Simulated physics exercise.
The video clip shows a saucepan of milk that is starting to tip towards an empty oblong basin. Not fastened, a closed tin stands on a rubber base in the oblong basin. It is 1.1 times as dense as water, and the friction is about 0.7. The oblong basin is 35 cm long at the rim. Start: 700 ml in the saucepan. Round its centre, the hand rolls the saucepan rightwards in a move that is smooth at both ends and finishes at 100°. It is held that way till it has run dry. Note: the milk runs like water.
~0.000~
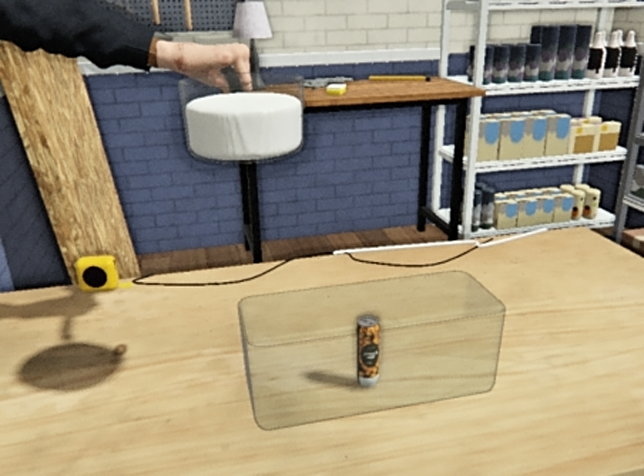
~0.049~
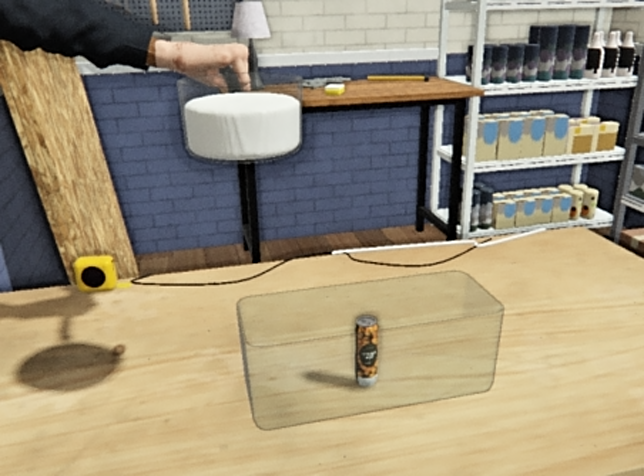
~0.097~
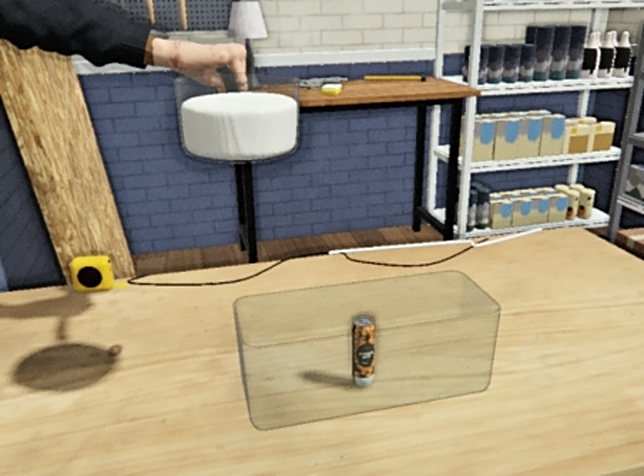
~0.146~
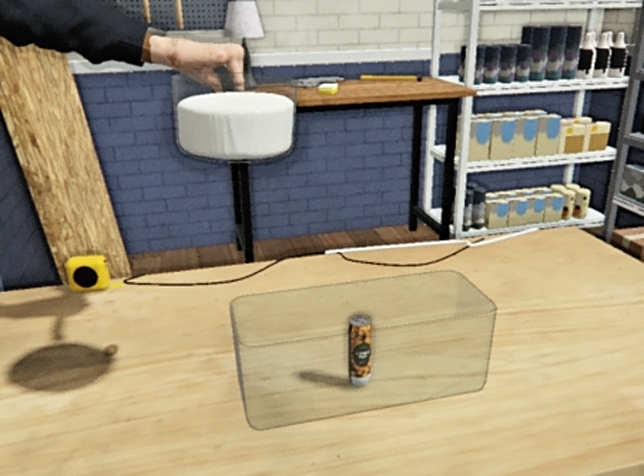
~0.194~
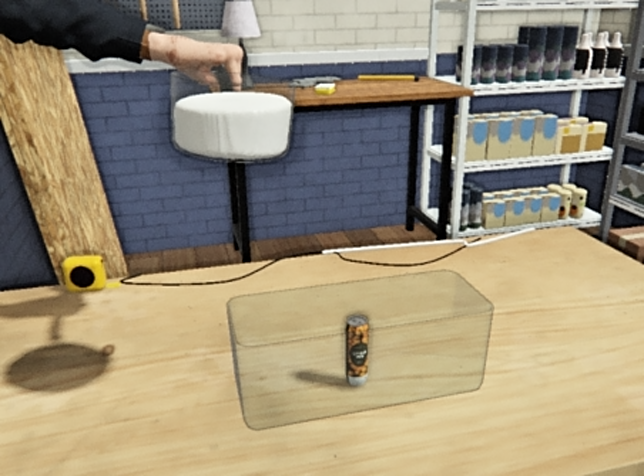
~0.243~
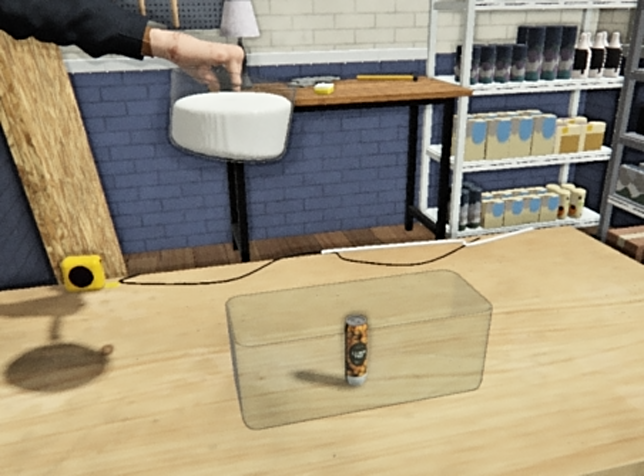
A hand holds a clear saucepan of white milk above a wooden table, keeping it level at first, up and to the left of an empty see-through oblong basin. It then tilts the pan slightly to the right, while the small closed tin standing inside the basin stays still.
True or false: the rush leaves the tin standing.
True.
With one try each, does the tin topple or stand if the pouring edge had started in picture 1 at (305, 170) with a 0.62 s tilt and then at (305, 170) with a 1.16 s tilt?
First it tips over; then it stays on its base.
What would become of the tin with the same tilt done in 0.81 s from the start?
Outcome - the tin remains standing.
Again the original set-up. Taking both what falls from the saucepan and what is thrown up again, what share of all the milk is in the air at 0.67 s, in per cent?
Near 26 per cent at that time.
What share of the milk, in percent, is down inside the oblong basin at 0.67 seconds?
Roughly 0 percent of it.
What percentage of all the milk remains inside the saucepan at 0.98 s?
I reckon near 18 per cent still sits there.
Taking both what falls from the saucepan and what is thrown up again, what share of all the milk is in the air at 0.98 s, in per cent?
It comes to some 30 percent of the total.
After 0.67 s the tilt is 62° and 74 per cent is still to pour; the tin stands where it began.
After 0.98 s the tilt is 94° and 19 per cent is still to pour; the tin stands where it began.
After 1.31 s the tilt is 100° and 2 per cent is still to pour; the tin stands 1 cm from where it began.
After 1.66 s the tilt is 100° and 0 per cent is still to pour; the tin stands 1 cm from where it began.
In the end the tin stands 1 cm from where it began.
